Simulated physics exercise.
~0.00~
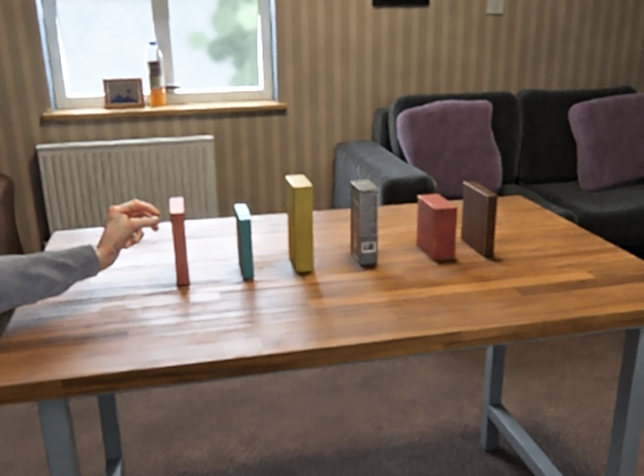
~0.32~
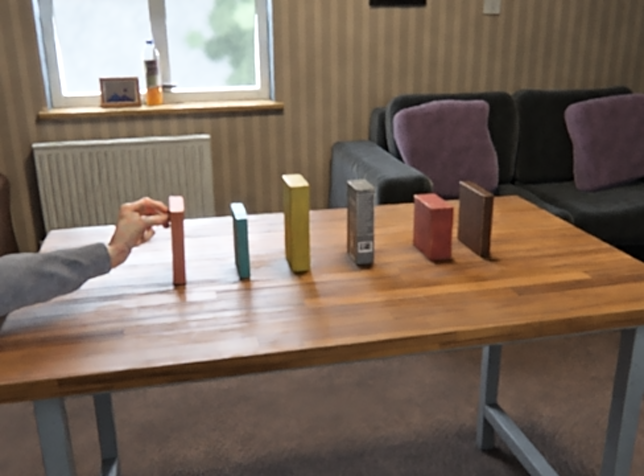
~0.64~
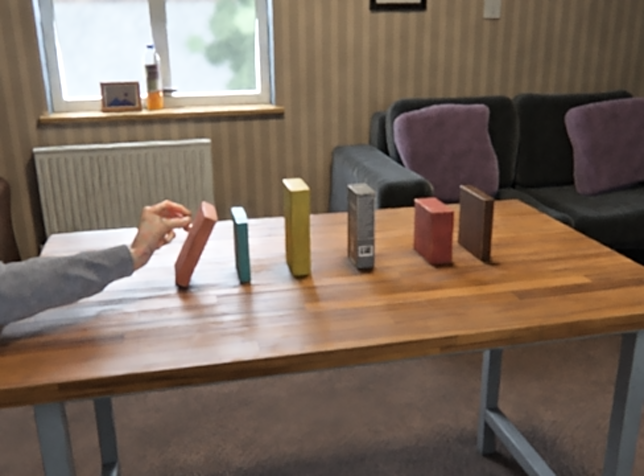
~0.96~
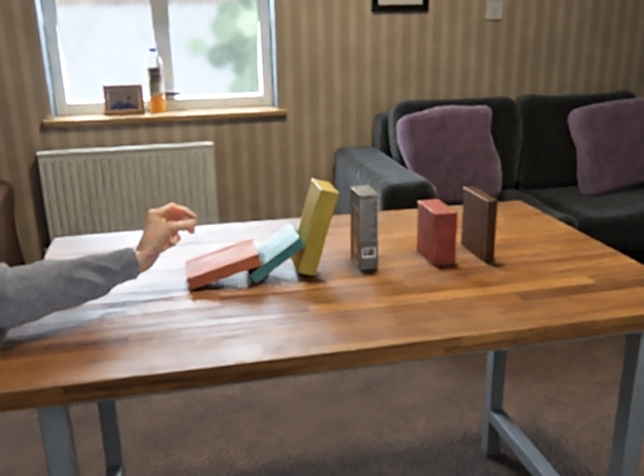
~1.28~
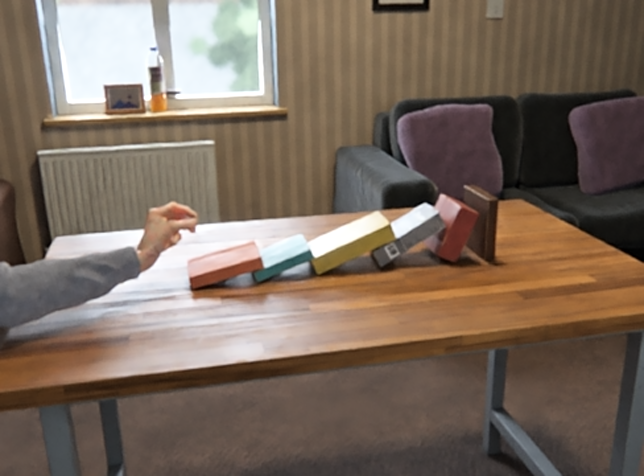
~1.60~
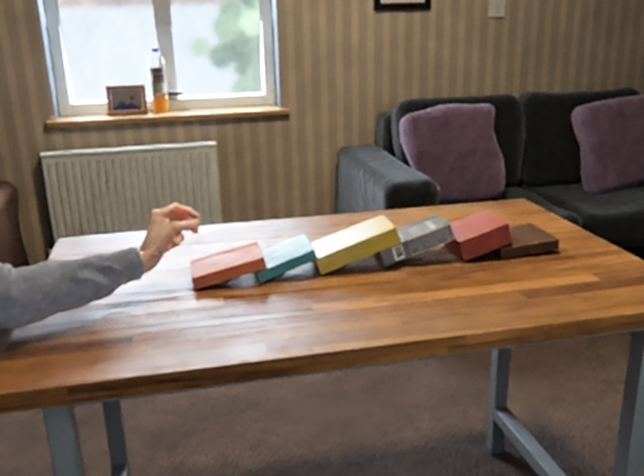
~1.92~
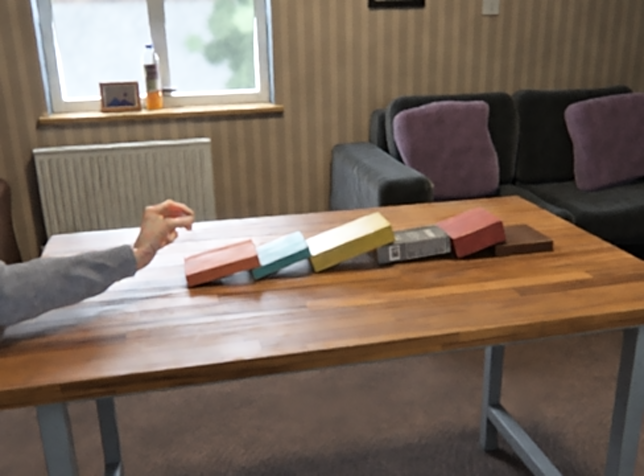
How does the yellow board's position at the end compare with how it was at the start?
The yellow board stands upright on the table at the start, but by the end it has tipped over and lies on its side.
